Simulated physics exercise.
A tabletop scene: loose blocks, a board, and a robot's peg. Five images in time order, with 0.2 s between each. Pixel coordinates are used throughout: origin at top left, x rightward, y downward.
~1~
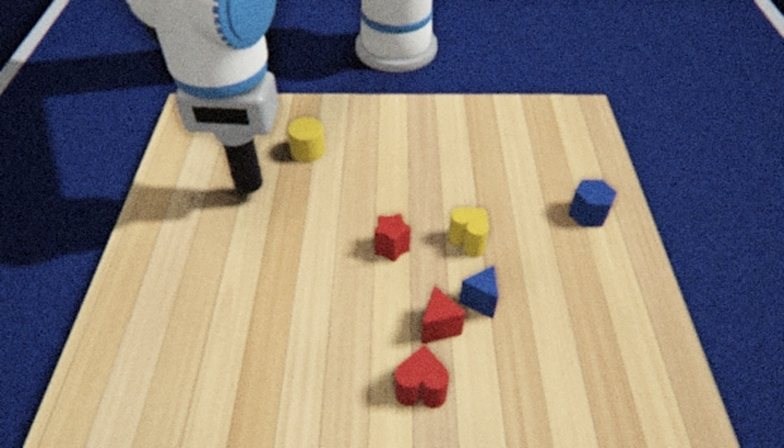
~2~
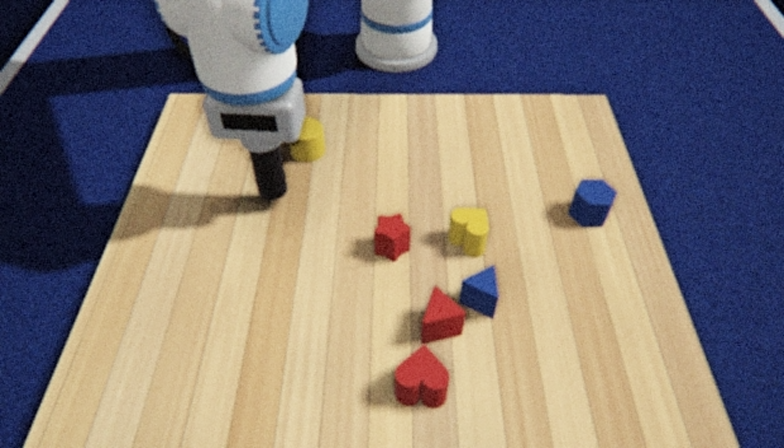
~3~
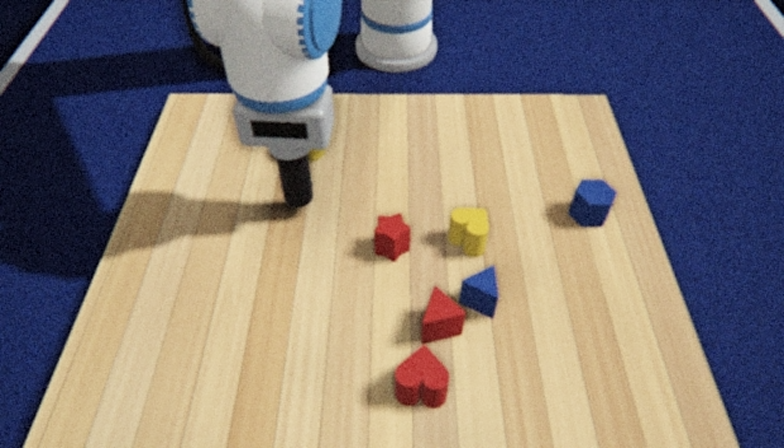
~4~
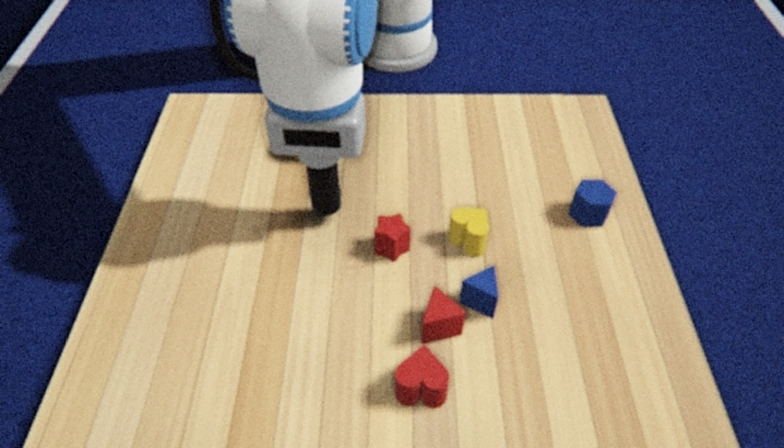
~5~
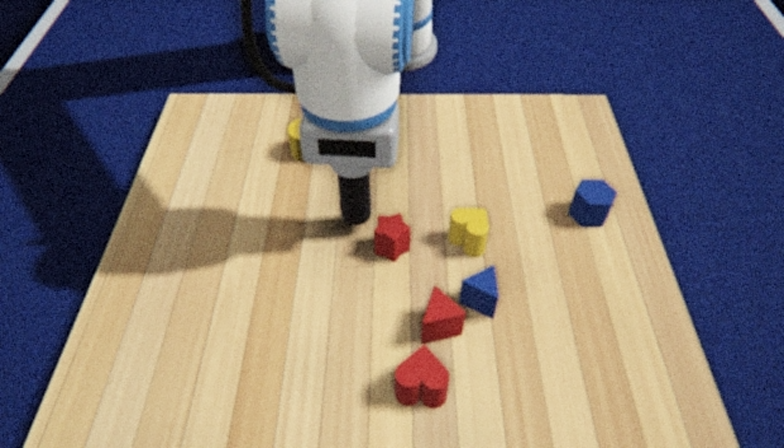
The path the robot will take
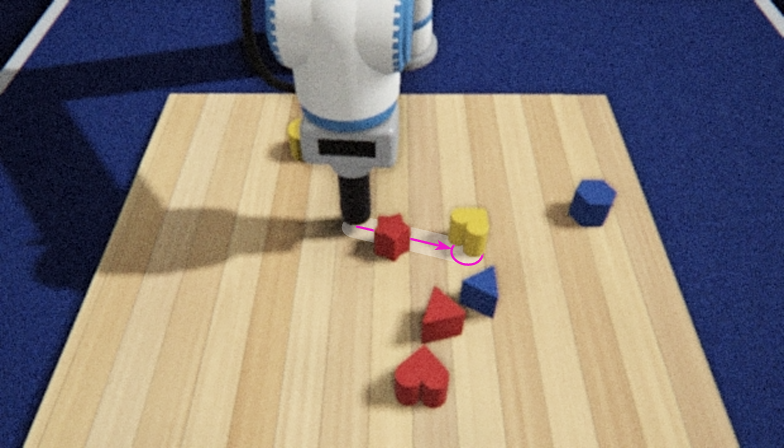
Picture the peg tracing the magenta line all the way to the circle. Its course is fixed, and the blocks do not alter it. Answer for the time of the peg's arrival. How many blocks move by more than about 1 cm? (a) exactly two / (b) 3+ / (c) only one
a
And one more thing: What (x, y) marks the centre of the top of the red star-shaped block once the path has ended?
The spot you're after is about (422, 243) in the image.
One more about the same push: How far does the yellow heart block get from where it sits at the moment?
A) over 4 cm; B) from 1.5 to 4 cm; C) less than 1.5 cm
Letter B.
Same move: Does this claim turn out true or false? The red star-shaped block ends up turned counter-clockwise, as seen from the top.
The statement is false.
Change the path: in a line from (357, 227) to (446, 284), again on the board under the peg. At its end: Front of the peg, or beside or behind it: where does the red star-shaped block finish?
Kept ahead.
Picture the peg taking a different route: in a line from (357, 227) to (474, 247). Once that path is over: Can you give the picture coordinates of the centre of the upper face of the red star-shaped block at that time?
Roughly at (418, 238).
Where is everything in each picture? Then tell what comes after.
In the first picture, peg tip (249, 185); block tops, red star-shaped block (392, 225); yellow heart block (472, 219); blue triangular block (485, 280).
In the second picture, peg (273, 191); blocks unchanged.
In the third picture, peg (299, 198); blocks unchanged.
In the fourth picture, peg (327, 206); blocks unchanged.
In the fifth picture, peg (356, 215); red star-shaped block (392, 225); yellow heart block (472, 219); blue triangular block (485, 280).
Path on the board, from (357, 227) to (467, 252).
The first path, step by step. One third of the way, peg (393, 224); red star-shaped block (408, 235), turned 35° clockwise.
Two thirds of the way, peg (431, 232); red star-shaped block (421, 242), turned 100° clockwise.
At the end, peg (469, 241); red star-shaped block (422, 243), turned 105° clockwise; yellow heart block (490, 215); blue triangular block in place.
